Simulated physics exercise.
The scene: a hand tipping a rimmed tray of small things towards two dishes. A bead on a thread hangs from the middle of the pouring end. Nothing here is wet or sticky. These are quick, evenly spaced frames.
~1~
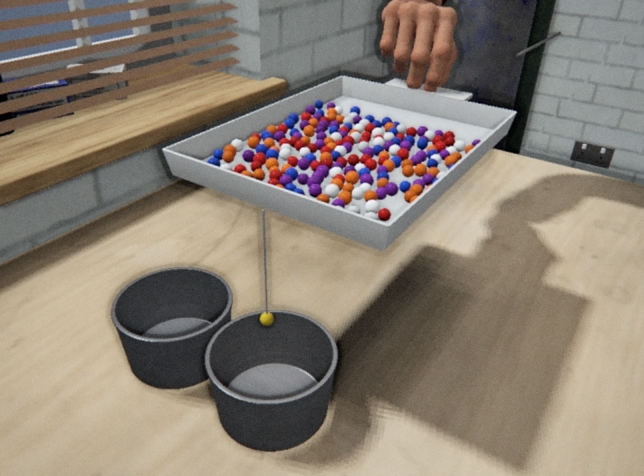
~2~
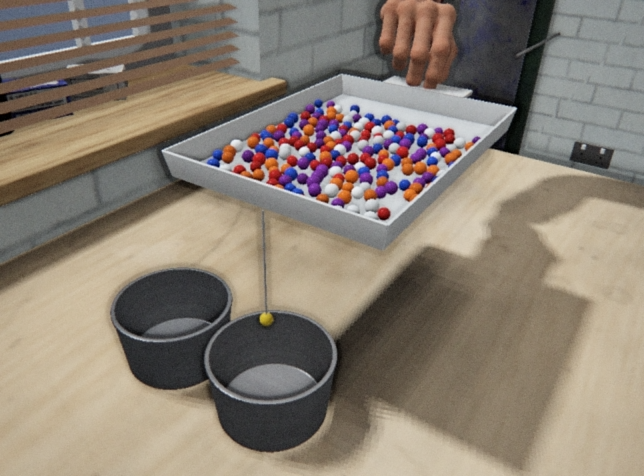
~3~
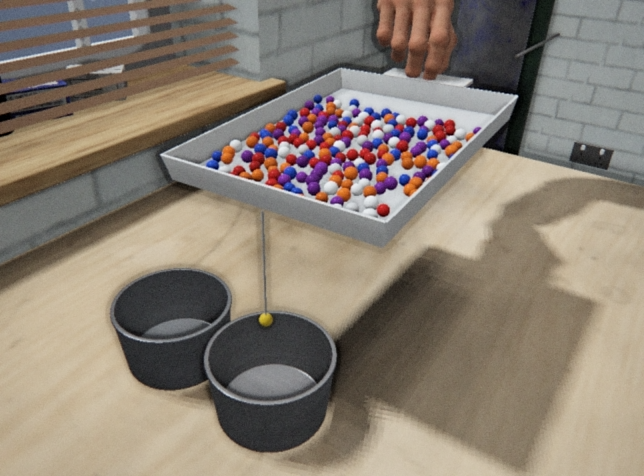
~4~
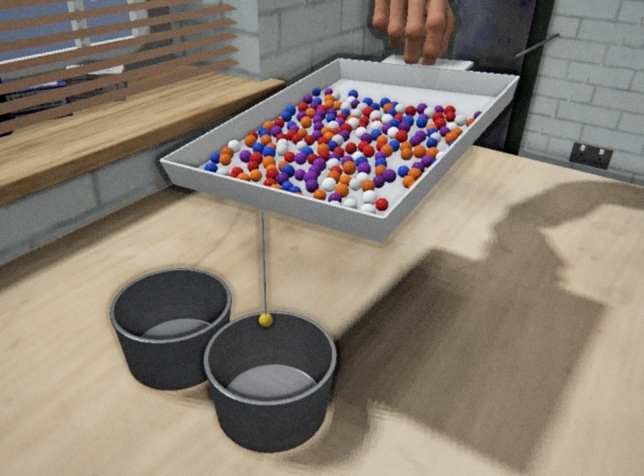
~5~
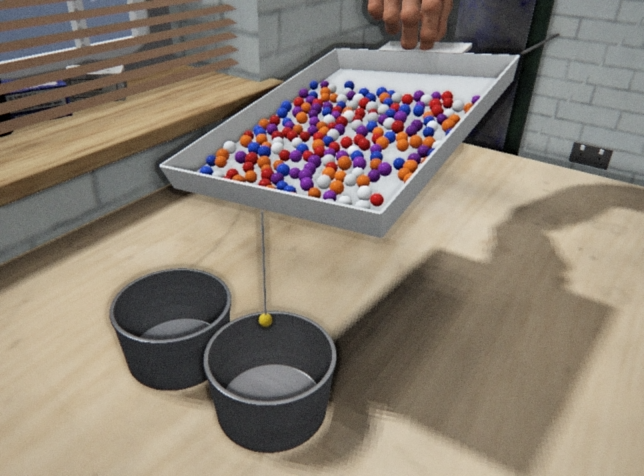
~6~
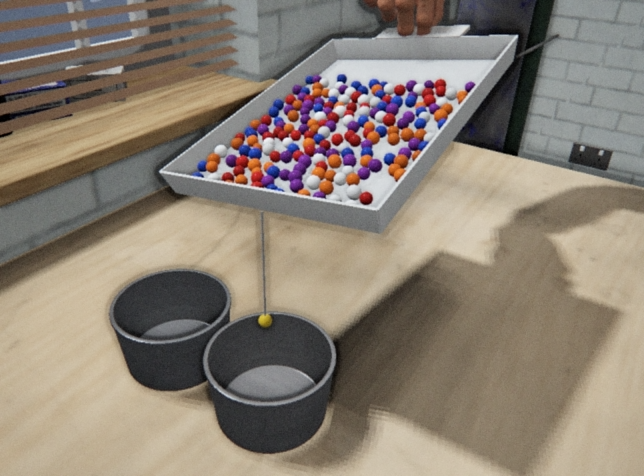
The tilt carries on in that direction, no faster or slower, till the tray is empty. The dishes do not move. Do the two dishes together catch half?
The two hold the larger part of the load.
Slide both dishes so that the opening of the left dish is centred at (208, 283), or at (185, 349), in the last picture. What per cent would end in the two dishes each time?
Roughly 60 per cent, and 20 per cent.
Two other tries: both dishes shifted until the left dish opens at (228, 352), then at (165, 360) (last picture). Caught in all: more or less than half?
In turn: The smaller part; under half.
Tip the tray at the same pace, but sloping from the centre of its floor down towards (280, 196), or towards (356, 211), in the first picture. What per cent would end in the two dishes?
Near 30 % and 10 %.
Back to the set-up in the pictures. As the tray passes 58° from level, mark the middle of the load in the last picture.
Around (238, 146).
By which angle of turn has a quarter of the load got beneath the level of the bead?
At about 80°.
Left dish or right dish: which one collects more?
More ends in left.
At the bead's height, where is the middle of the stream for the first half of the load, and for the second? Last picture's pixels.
Early half (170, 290), late half (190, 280).
Just after the last frame, tray tipped steeply; almost all on the tray; just a few in the left dish; just a few outside both; just a few in the air.
A moment on, tray tipped right over; roughly a quarter on the tray; just a few in the right dish; roughly two thirds in the left dish; just a few outside both; about a tenth in the air.
Further on, tray tipped past a quarter turn; just a few in the right dish; almost all in the left dish; just a few outside both.
When it is over, tray tipped past a quarter turn; just a few in the right dish; almost all in the left dish; just a few outside both.
